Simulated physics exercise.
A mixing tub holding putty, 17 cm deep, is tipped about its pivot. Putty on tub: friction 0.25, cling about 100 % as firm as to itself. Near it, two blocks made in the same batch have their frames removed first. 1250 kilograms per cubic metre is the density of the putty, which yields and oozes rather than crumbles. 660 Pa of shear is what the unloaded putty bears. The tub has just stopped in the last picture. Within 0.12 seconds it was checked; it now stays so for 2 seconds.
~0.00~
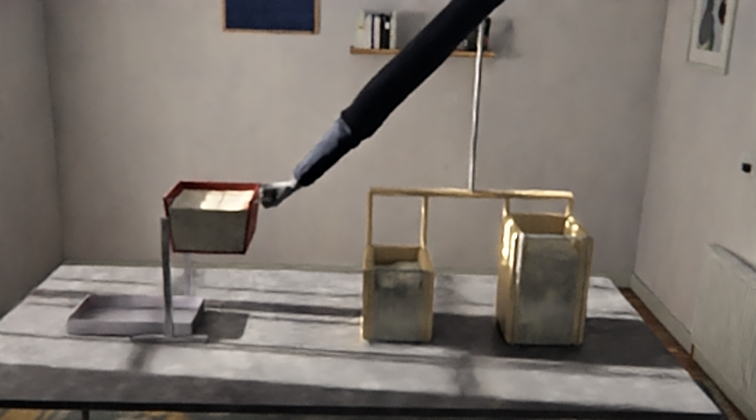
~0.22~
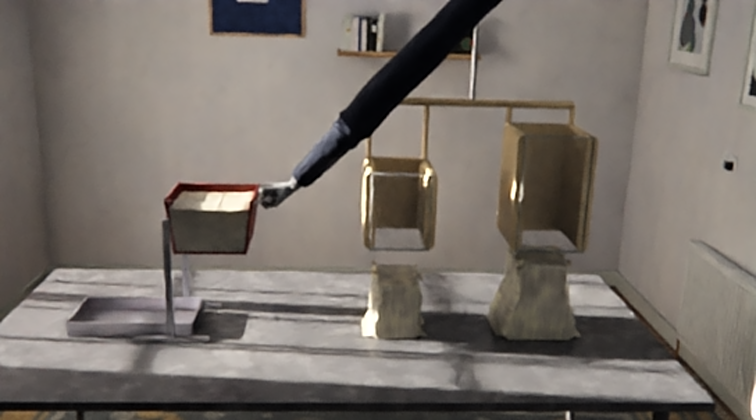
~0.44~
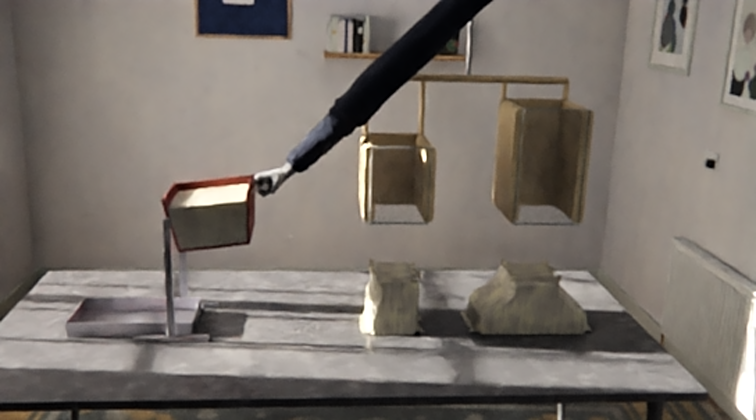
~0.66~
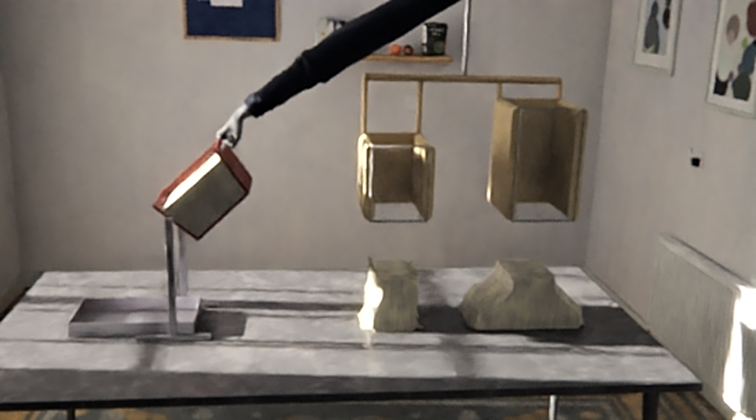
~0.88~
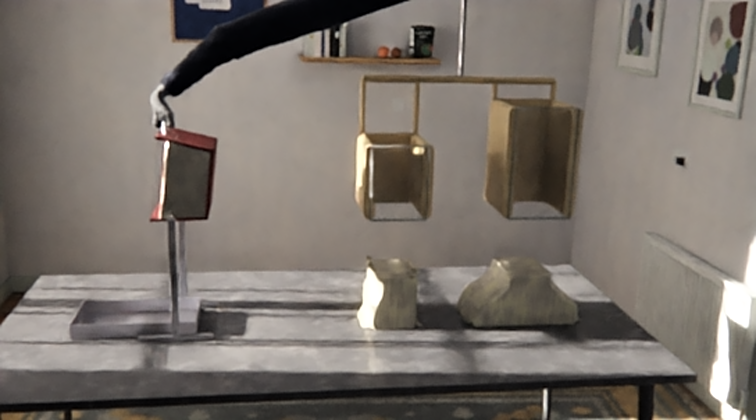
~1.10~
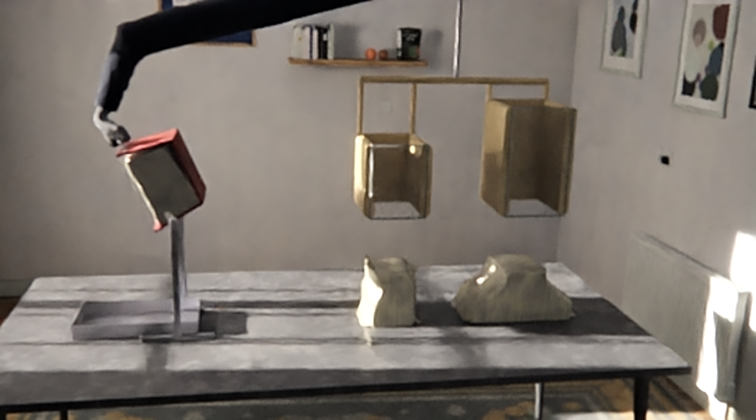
Two box-shaped moulds lifting off putty blocks, the right block slumping wider, then an arm swinging a red-rimmed tub over leftward.
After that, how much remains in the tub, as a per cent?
0 %.
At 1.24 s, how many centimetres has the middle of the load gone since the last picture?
The distance comes to some 8 cm.
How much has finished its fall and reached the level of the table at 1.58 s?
80 per cent.
After 1.24 s, the tub is at 113 degrees and holds 64 %.
After 1.41 s, the tub is at 113 degrees and holds 16 %.
After 1.58 s, the tub is at 113 degrees and holds 0 %.
After 1.75 s, the tub is at 113 degrees and holds 0 %.
After 3.10 s, at the end, the tub is at 113 degrees and holds 0 %.
